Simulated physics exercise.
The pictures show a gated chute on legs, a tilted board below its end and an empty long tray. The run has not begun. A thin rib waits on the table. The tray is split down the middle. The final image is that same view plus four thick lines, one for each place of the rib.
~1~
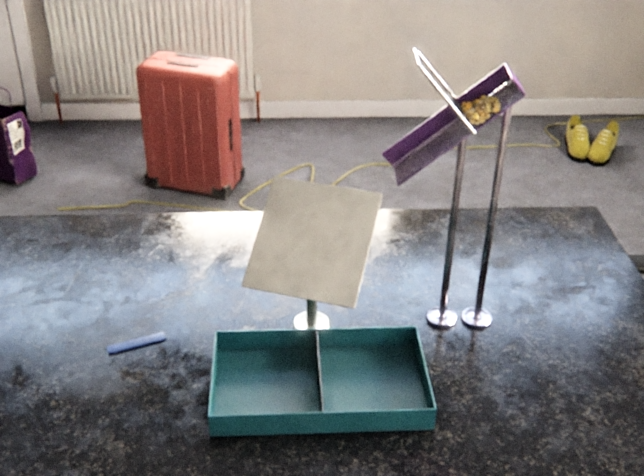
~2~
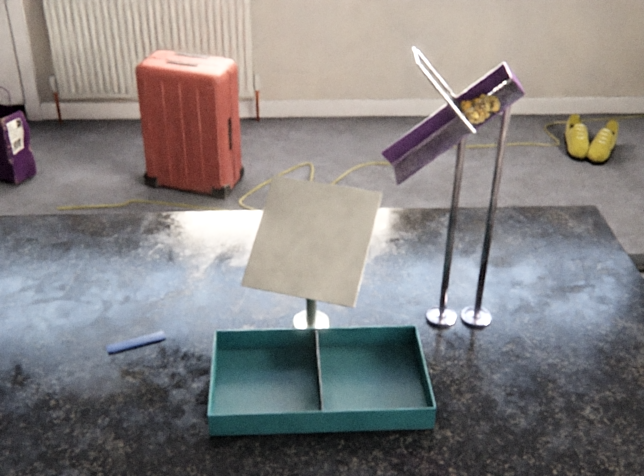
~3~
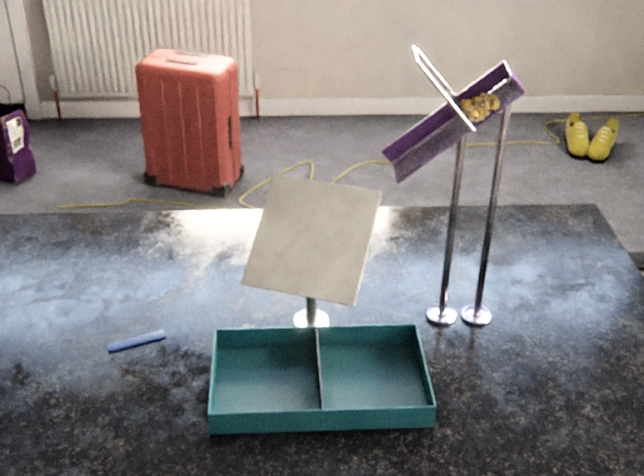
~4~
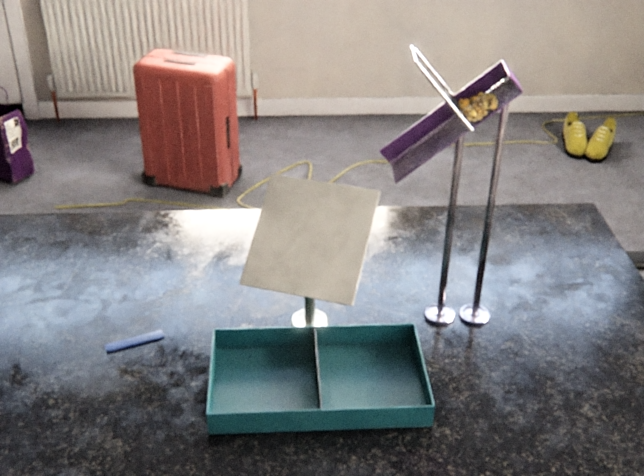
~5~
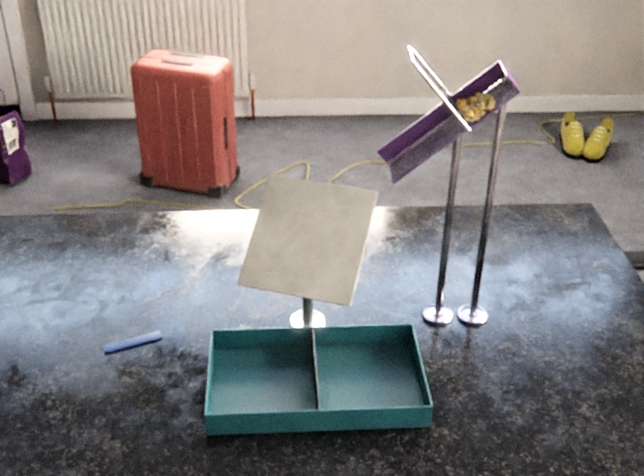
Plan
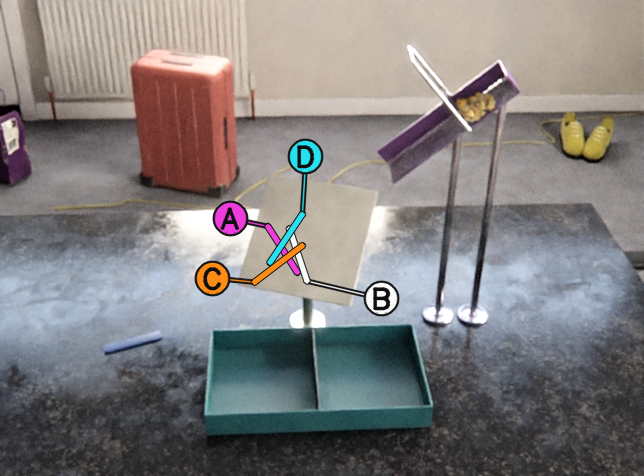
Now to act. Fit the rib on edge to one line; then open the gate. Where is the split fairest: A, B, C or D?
B beats the others.
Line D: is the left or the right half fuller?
Left.
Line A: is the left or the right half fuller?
Left.
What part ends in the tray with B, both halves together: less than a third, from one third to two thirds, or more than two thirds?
It is more than two thirds.
On the marked copy, line A from (267, 226) to (297, 272); line B from (289, 228) to (307, 281); line C from (302, 245) to (254, 282); line D from (302, 214) to (269, 262).
For line A, of what is caught, nearly all in the left half, a small part in the right.
For line B, of what is caught, about half in the left half, about half in the right.
For line C, of what is caught, nearly all in the left half, a stray few in the right.
For line D, of what is caught, nearly all in the left half, a stray few in the right.
